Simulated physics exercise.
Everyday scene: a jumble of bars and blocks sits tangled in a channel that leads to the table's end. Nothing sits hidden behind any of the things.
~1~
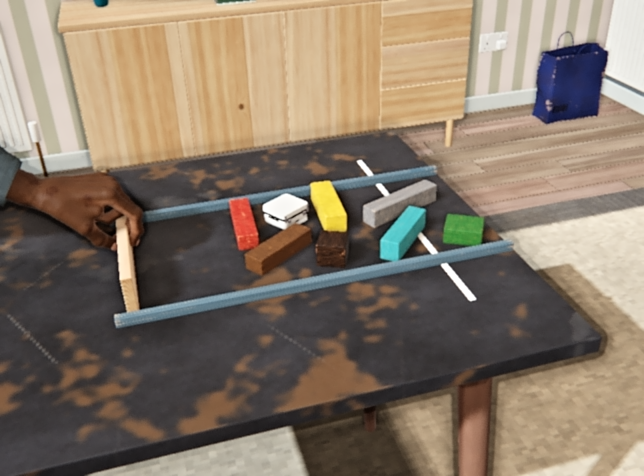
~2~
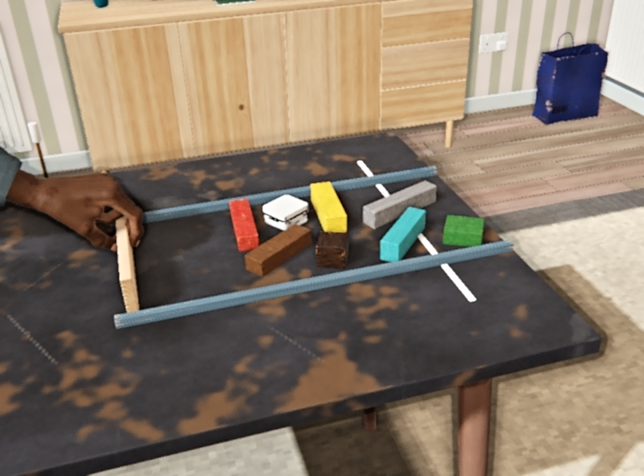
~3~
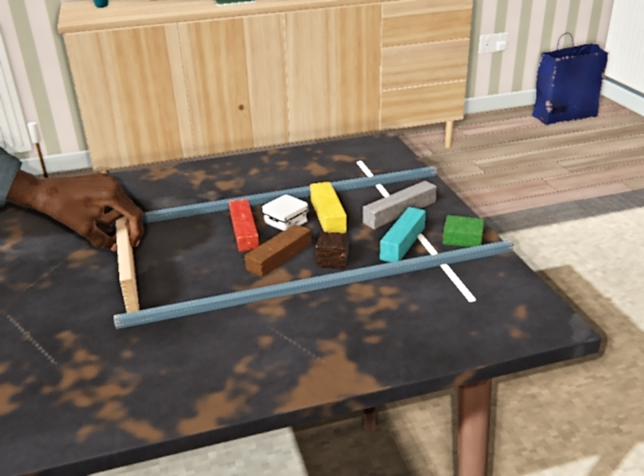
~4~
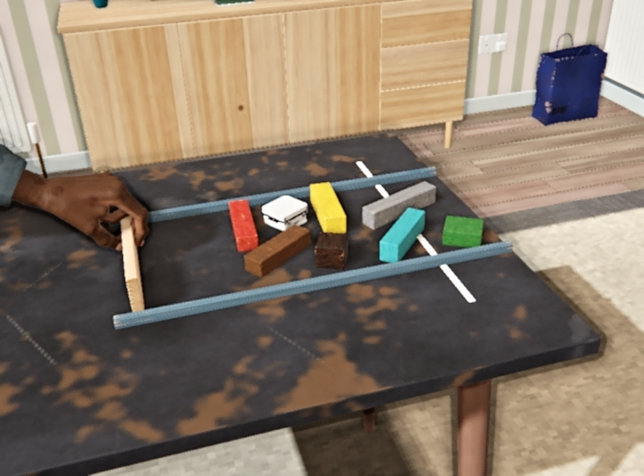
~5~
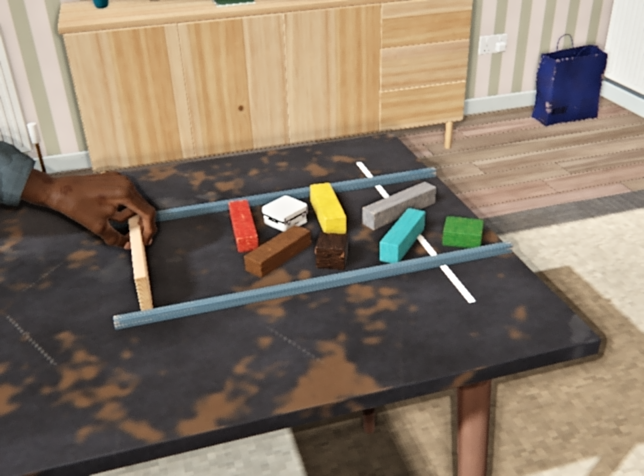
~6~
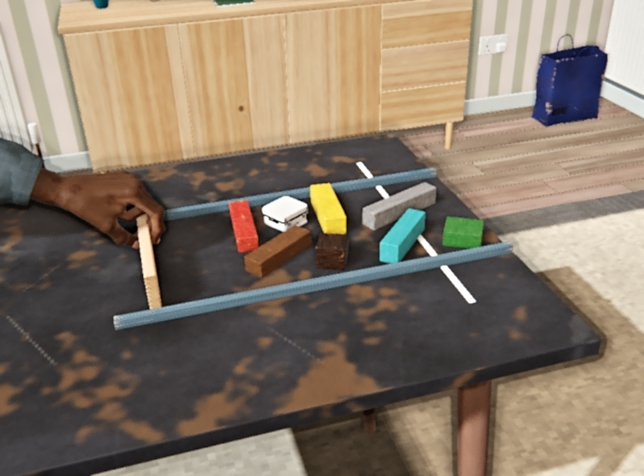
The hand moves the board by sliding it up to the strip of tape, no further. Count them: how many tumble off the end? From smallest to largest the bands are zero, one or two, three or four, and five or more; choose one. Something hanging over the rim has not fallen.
The right band is one or two.
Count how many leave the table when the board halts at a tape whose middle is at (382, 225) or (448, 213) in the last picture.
In that order 1 and 5.
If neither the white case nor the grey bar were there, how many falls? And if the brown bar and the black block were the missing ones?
Count: 1 (first case); 1 (second).
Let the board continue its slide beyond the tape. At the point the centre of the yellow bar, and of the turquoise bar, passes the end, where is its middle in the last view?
Roughly (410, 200); roughly (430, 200).
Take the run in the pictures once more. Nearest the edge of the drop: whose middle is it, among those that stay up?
The yellow bar is the one.
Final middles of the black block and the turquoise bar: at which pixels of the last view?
Around (454, 238), then around (471, 226).
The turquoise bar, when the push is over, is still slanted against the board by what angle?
It measures close to 0 degrees.
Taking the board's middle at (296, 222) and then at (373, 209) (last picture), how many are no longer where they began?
Counts: 6 / 8.
Soon after, none off yet; green block at rest near (463, 233); grey bar at rest near (400, 205); turquoise bar at rest near (403, 236).
Then, none off yet; green block at rest near (463, 233); grey bar moving near (407, 204); turquoise bar at rest near (403, 236).
Further on, none off yet; green block moving near (470, 231); grey bar moved about its own width near (458, 191); turquoise bar moved a little near (438, 231).
At rest, the number that fall off is one or two; fallen, grey bar and green block.
